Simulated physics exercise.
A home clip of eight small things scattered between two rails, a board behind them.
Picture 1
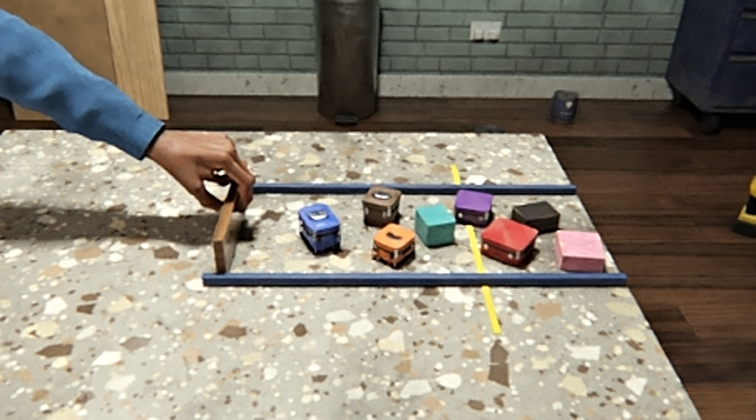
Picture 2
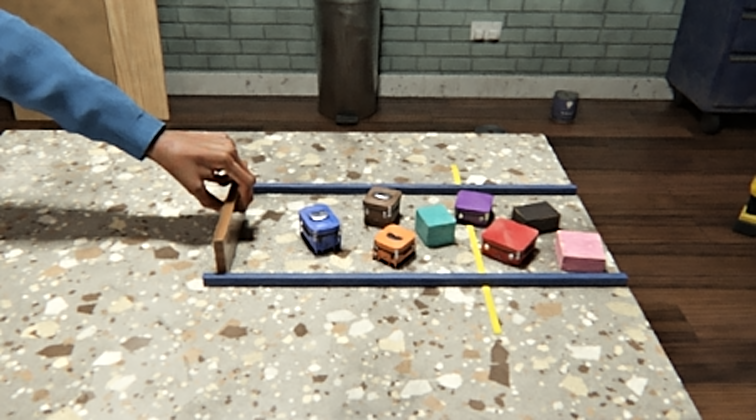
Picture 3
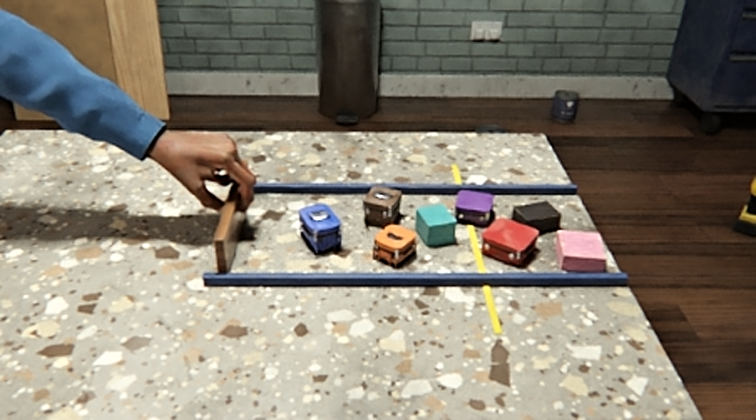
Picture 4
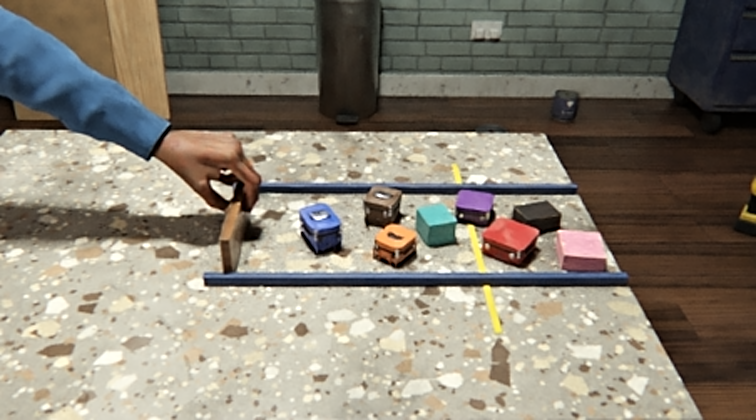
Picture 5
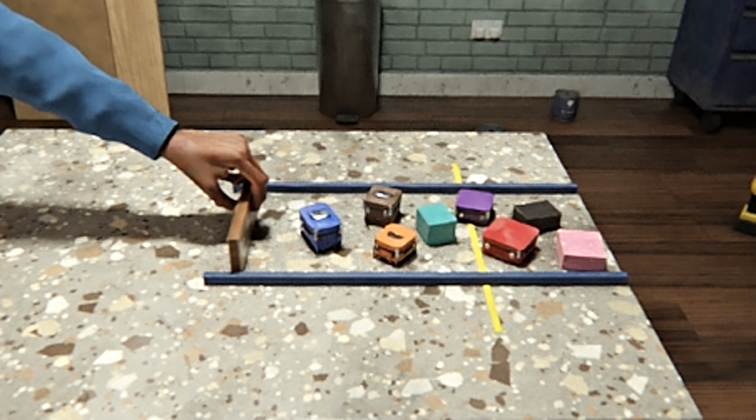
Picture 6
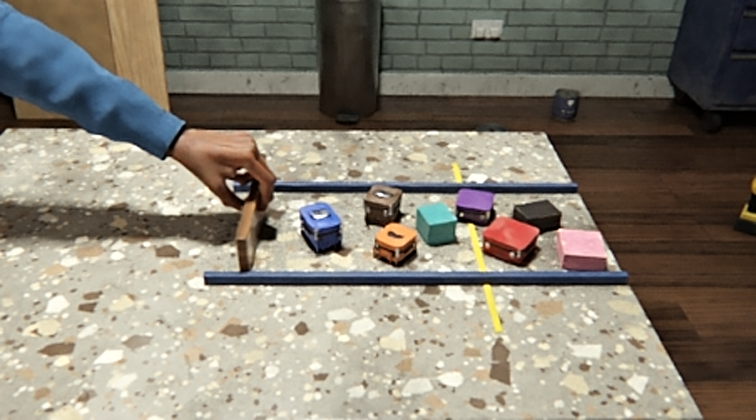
A hand sliding a wooden board slightly right between two blue rails, behind small colourful cases and blocks sitting still.
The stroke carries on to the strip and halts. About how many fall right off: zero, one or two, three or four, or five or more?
Outcome: The number that fall off is zero.
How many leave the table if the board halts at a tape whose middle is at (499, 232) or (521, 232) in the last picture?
In that order 0 and 1.
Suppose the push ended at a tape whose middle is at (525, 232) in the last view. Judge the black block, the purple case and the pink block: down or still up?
The black block goes over, the purple case survives, the pink block falls.
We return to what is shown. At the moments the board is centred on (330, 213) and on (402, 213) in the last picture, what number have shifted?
The counts are 1 and 4.
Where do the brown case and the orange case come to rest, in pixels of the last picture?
About (483, 203), and the other about (500, 260).
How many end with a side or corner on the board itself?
3 of them.
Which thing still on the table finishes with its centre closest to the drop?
Foremost is the pink block.
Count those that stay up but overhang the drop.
That would be 0.
Soon after, none off yet; pink block at rest near (581, 250); black block at rest near (537, 216); red case at rest near (510, 241).
In the end, the number that fall off is zero.
